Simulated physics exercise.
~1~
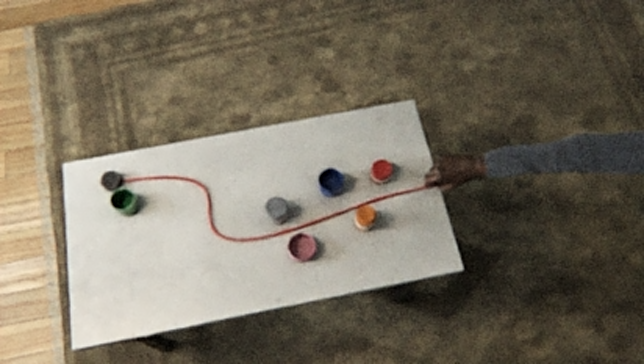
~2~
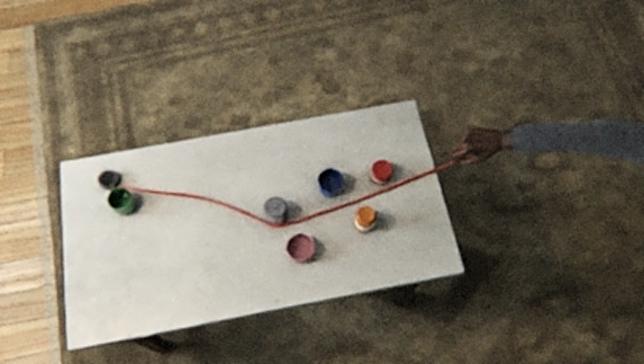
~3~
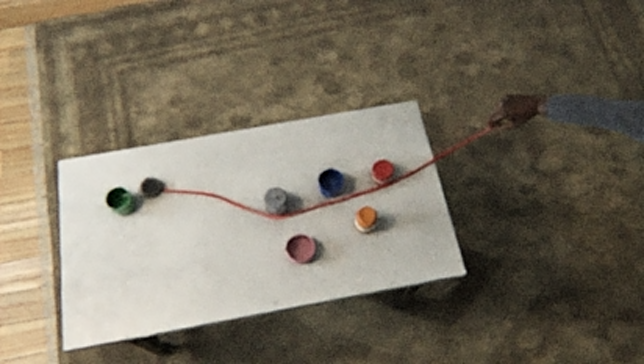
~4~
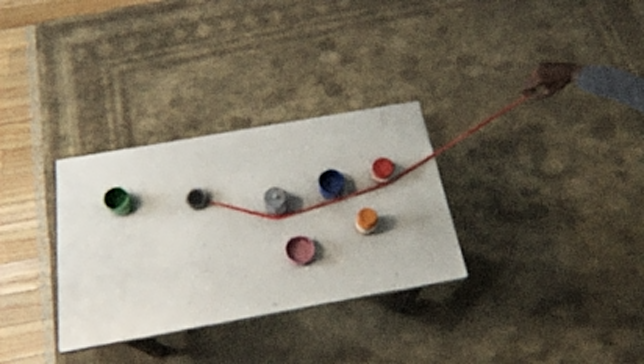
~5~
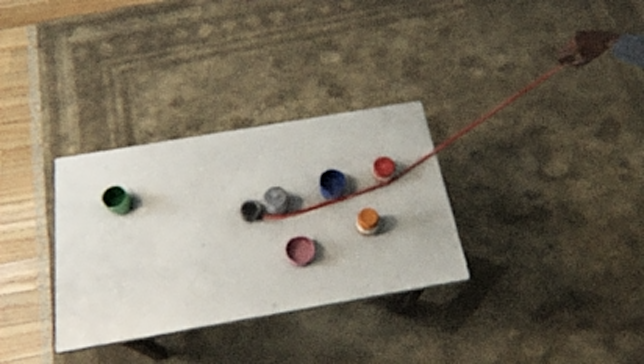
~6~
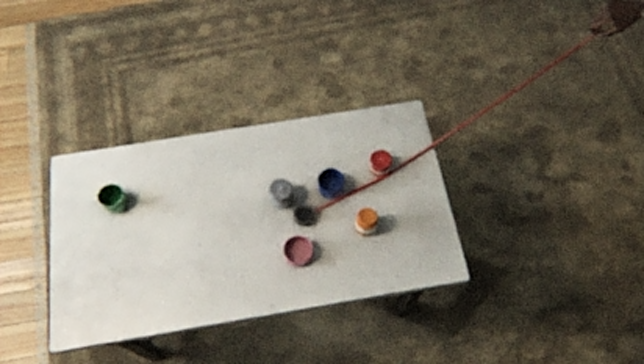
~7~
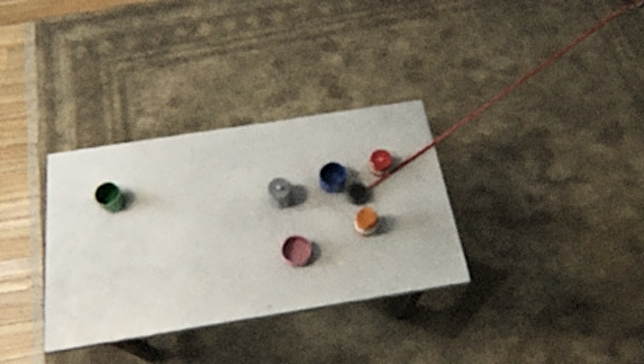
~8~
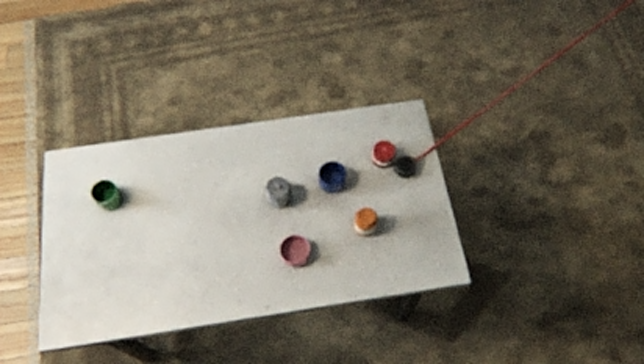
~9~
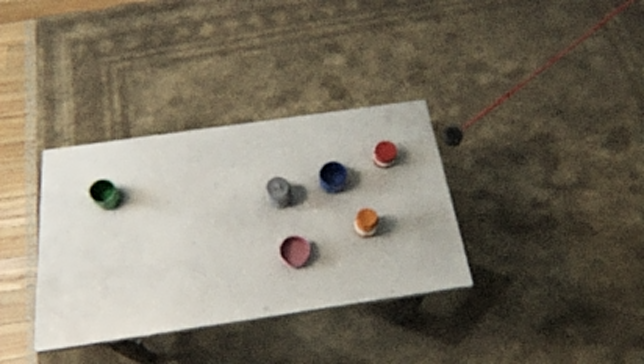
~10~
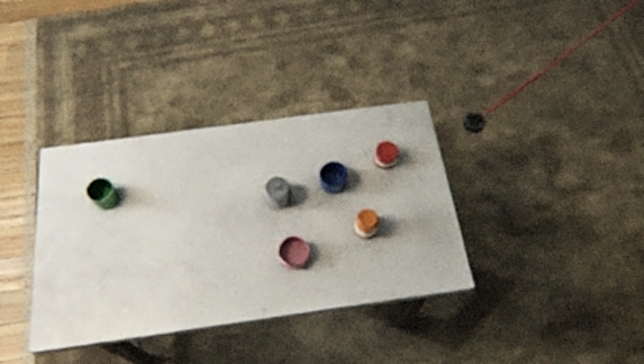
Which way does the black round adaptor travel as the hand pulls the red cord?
The black round adaptor moves to the right, passing among the cups and jars until it is off the table.
